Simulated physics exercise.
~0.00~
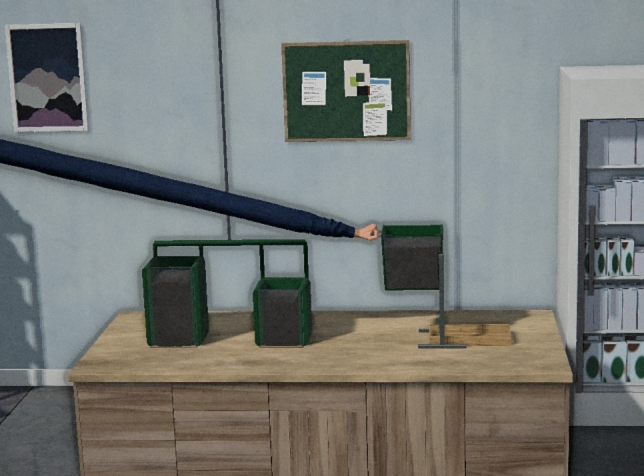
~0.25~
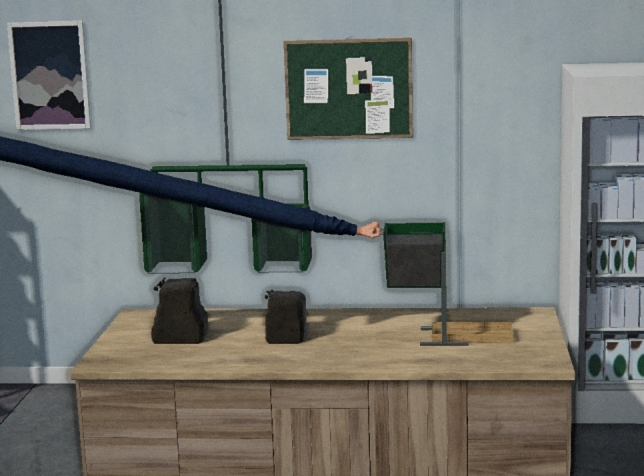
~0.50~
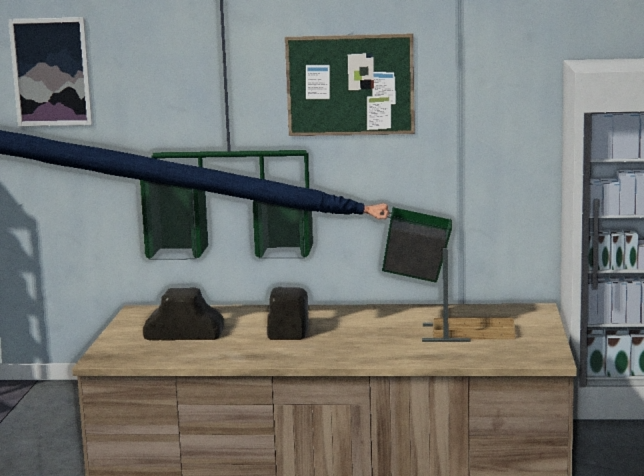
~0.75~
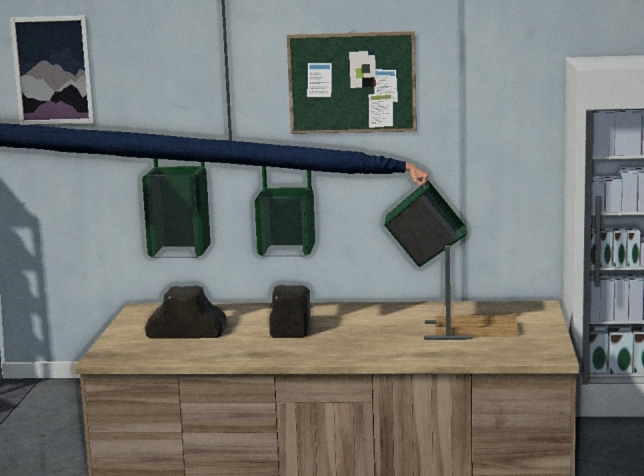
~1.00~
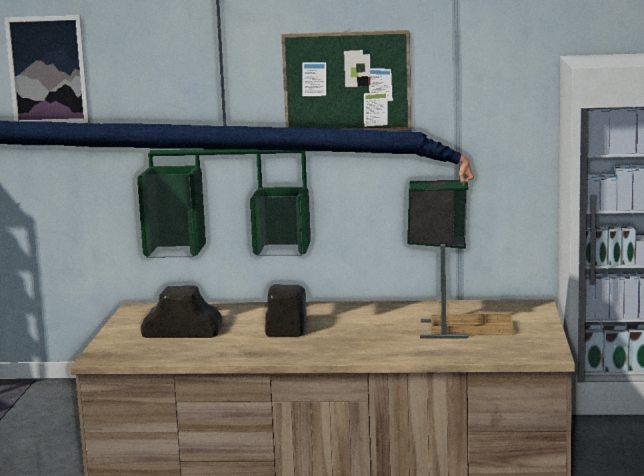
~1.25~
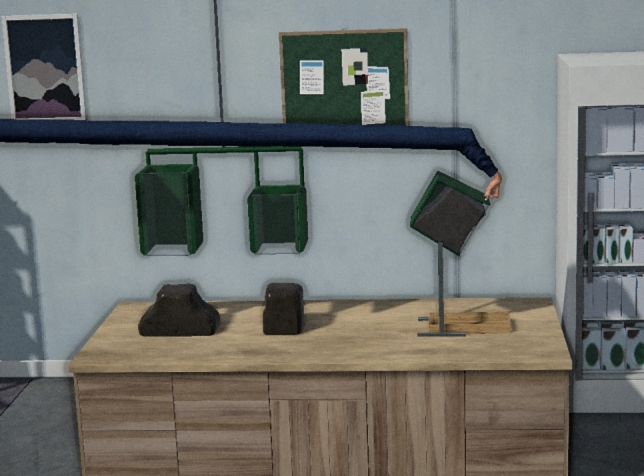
A very long dark-blue sleeved arm reaches in from the left across a pale blue-walled room, seen from the front and slightly above a wooden counter, with a pinboard behind and a glass-doored cabinet at right. Two green holders lift off two dark blocks, which slump lower on the counter. The hand turns a green tub of dark mud clockwise on its stand, well past sideways, while the view shifts slightly.
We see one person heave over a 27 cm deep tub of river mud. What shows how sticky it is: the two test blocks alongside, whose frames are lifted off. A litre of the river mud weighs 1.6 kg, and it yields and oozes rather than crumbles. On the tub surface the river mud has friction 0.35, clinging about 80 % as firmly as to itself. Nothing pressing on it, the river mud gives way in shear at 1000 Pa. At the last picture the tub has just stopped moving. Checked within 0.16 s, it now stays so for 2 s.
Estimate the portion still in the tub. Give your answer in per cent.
Roughly 0 per cent remains.
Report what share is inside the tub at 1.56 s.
About 0 %.
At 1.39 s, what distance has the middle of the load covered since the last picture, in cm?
The change is near 13 cm.
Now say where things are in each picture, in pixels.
The first picture shows handle-side rim at (383, 235), tilt 0 degrees; crest of the river mud at (392, 247); block heights 36 cm, 24 cm (left to right).
The second picture shows handle-side rim at (385, 233), tilt 0 degrees; crest of the river mud at (394, 244); block heights 30 cm, 23 cm (left to right).
The third picture shows handle-side rim at (393, 216), tilt 13 degrees; crest of the river mud at (396, 230); block heights 23 cm, 23 cm (left to right).
The fourth picture shows handle-side rim at (429, 189), tilt 53 degrees; crest of the river mud at (418, 200); block heights 23 cm, 23 cm (left to right).
The fifth picture shows handle-side rim at (468, 190), tilt 93 degrees; crest of the river mud at (416, 191); block heights 23 cm, 23 cm (left to right).
The sixth picture shows handle-side rim at (489, 206), tilt 120 degrees; crest of the river mud at (454, 190); block heights 23 cm, 23 cm (left to right).
After 1.39 s, the tub is at 120 degrees and holds 52 %.
After 1.56 s, the tub is at 120 degrees and holds 0 %.
After 1.73 s, the tub is at 120 degrees and holds 0 %.
After 1.90 s, the tub is at 120 degrees and holds 0 %.
After 3.25 s, the tub is at 120 degrees and holds 0 %.
